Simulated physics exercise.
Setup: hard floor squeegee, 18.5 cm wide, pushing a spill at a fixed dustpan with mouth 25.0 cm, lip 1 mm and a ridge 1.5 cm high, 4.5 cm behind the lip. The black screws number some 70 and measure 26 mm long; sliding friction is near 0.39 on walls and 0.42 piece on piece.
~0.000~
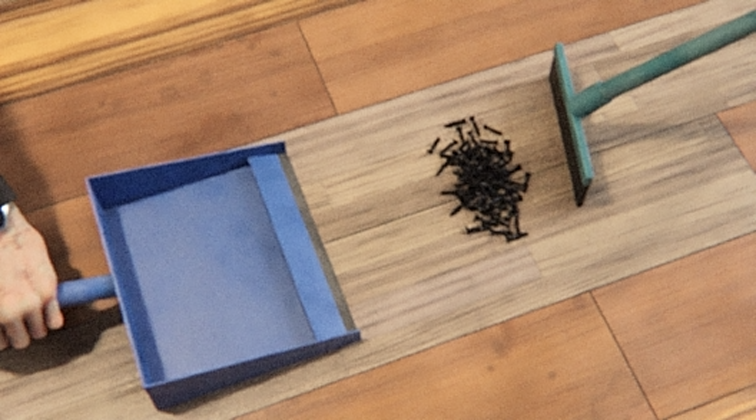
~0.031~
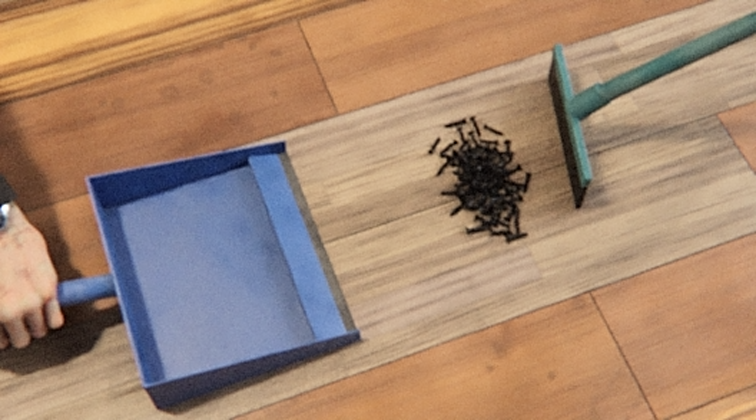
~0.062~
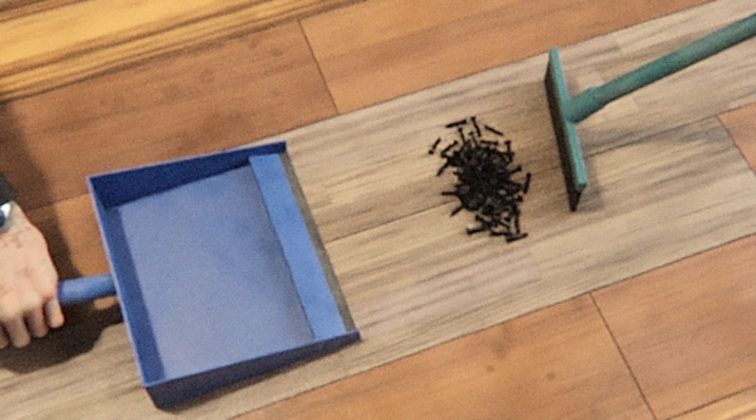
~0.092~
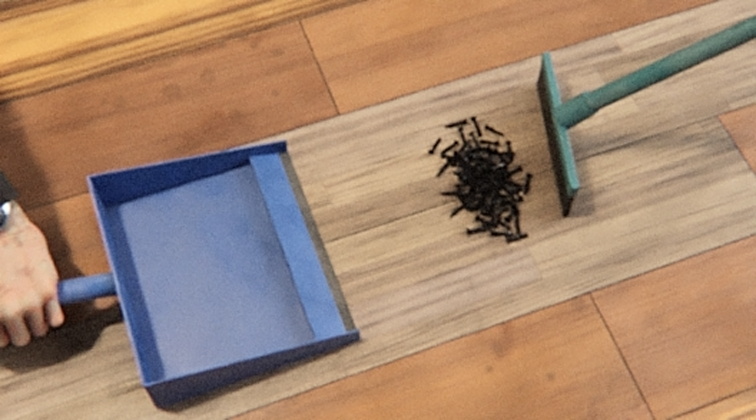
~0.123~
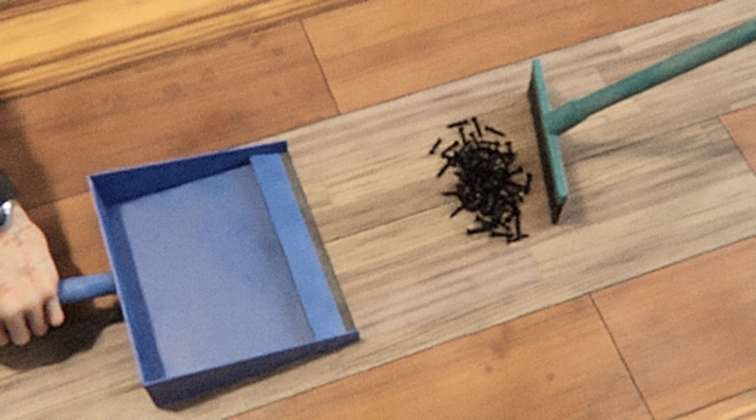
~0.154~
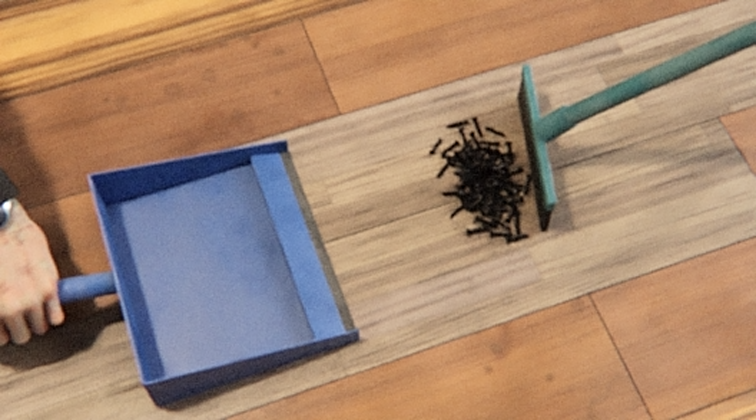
A hand held a blue dustpan still on the wooden floor at the left, while a green squeegee slid a short way left until its blade was right beside a small pile of black screws.
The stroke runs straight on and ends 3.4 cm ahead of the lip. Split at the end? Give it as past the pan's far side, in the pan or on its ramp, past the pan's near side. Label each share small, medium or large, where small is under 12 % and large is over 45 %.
Past the pan's far side: Small. In the pan or on its ramp: Small. Past the pan's near side: Small.
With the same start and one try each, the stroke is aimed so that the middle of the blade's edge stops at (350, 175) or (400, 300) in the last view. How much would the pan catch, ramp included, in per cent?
About 5 % and 0 %.
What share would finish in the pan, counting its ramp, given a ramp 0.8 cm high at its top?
I'd put it near 5 per cent, ramp counted.
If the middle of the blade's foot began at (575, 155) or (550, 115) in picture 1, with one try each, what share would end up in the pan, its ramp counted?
The two tries give some 0 % and some 5 %.
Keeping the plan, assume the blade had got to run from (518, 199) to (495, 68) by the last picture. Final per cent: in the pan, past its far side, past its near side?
Final per cent - pan 30, far 5, near 0.
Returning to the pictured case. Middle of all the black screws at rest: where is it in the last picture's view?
Resting centre estimate: Around (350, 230).
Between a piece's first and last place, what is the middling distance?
Somewhere around 16 centimetres.
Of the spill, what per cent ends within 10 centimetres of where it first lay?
Roughly 5 in a hundred.
Then, at 0.36 s, middle of the blade 16 cm from the lip; 0 % over the lip, far side 0 %, near side 0 %.
After 0.50 s, middle of the blade 9 cm from the lip; 0 % over the lip, far side 0 %, near side 0 %.
After 0.77 s, middle of the blade 6 cm from the lip; 5 % over the lip, far side 0 %, near side 5 %.
At rest (2.1 s), far side 0 %, pan 0 %, near side 0 %, in front of the lip or behind the blade 95 %.
